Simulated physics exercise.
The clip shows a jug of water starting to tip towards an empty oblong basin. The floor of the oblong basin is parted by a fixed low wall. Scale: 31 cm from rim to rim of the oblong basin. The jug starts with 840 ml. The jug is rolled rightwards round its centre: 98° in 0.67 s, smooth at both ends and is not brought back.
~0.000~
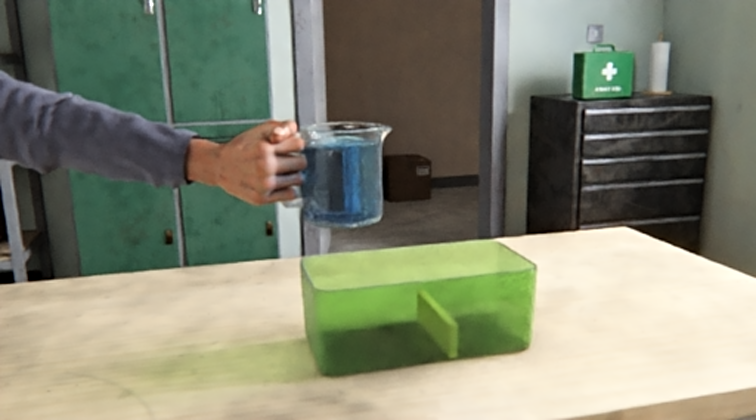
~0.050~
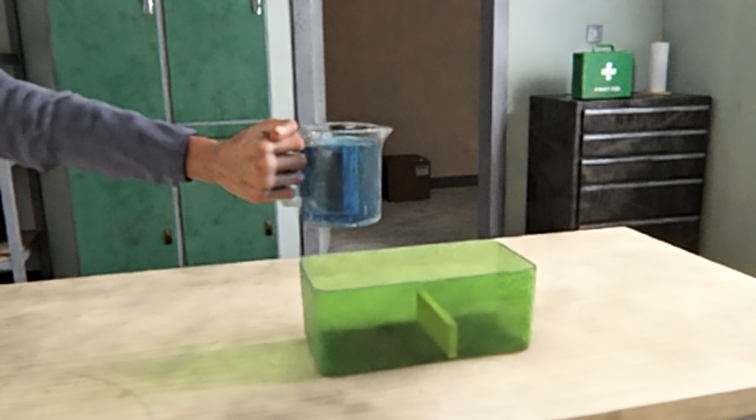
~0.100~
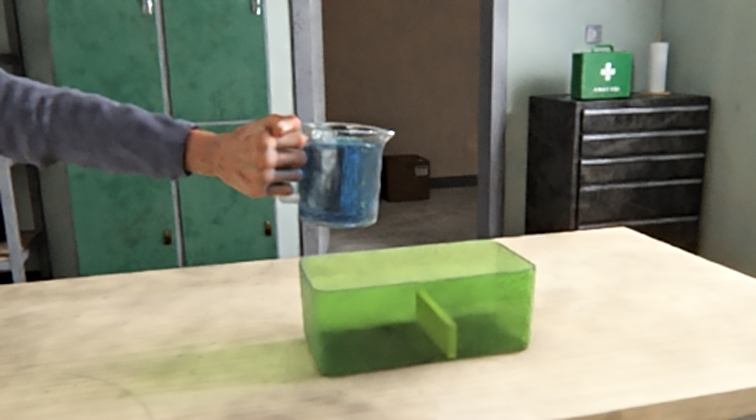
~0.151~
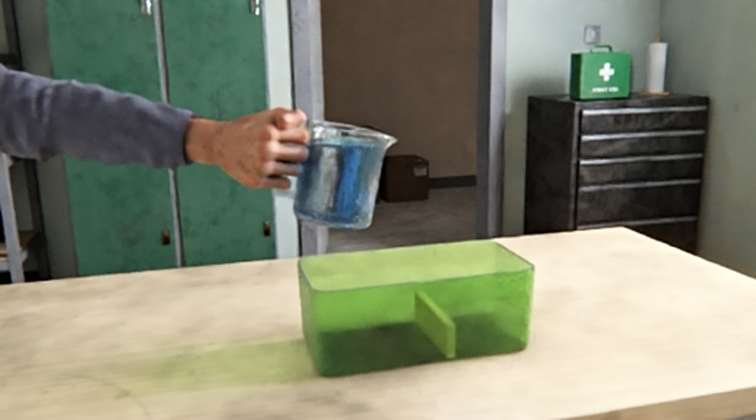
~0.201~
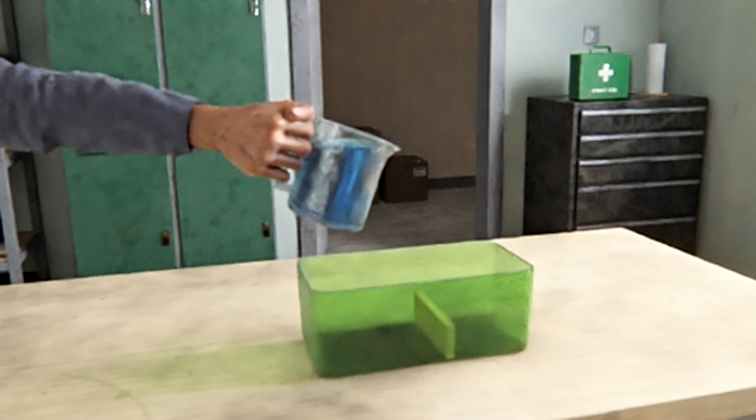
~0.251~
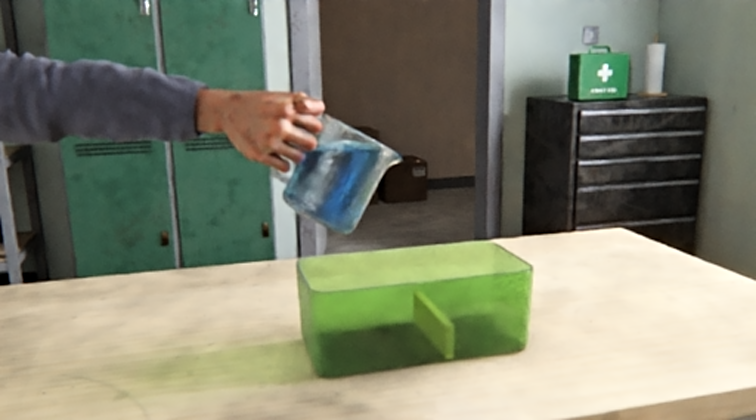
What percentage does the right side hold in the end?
About 68 per cent.
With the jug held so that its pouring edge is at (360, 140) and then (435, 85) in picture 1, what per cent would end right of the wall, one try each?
In turn about 0 and 55 per cent.
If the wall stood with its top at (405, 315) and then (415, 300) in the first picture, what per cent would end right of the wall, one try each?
In turn about 95 and 90 per cent.
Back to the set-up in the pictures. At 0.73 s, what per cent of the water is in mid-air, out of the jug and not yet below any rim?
About 18 per cent.
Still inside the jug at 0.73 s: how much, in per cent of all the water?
Near 24 in a hundred.
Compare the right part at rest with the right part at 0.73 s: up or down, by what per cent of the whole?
It goes up by about 22.
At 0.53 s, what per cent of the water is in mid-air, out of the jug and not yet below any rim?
About 22 per cent.
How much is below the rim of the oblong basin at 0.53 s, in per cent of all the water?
Near 12 in a hundred.
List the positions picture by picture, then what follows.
It leans 0°; its right rim is at (392, 126); the water meets the walls at (303, 144) and (378, 140); the oblong basin's rim runs from (307, 275) to (517, 254); the wall's top is at (435, 307), in the first frame.
It leans 1°; its right rim is at (393, 128); the water meets the walls at (303, 143) and (378, 140), in the second frame.
It leans 5°; its right rim is at (395, 132); the water meets the walls at (305, 142) and (379, 141), in the third frame.
It leans 12°; its right rim is at (397, 138); the water meets the walls at (307, 142) and (383, 143), in the fourth frame.
It leans 20°; its right rim is at (401, 148); the water meets the walls at (305, 153) and (389, 146), in the fifth frame.
It leans 30°; its right rim is at (403, 159); the water meets the walls at (296, 169) and (398, 153), in the sixth frame.
Then, 0.53 s in, the tilt is 87° and 66 per cent is still to pour, 0 is left of the wall and 12 right of it.
Then, 0.73 s in, the tilt is 98° and 25 per cent is still to pour, 11 is left of the wall and 46 right of it.
Then, 0.94 s in, the tilt is 98° and 8 per cent is still to pour, 19 is left of the wall and 66 right of it.
Then, 1.17 s in, the tilt is 98° and 2 per cent is still to pour, 28 is left of the wall and 67 right of it.
Finally, 31 per cent lies left of the wall, 68 right of it and 1 outside.
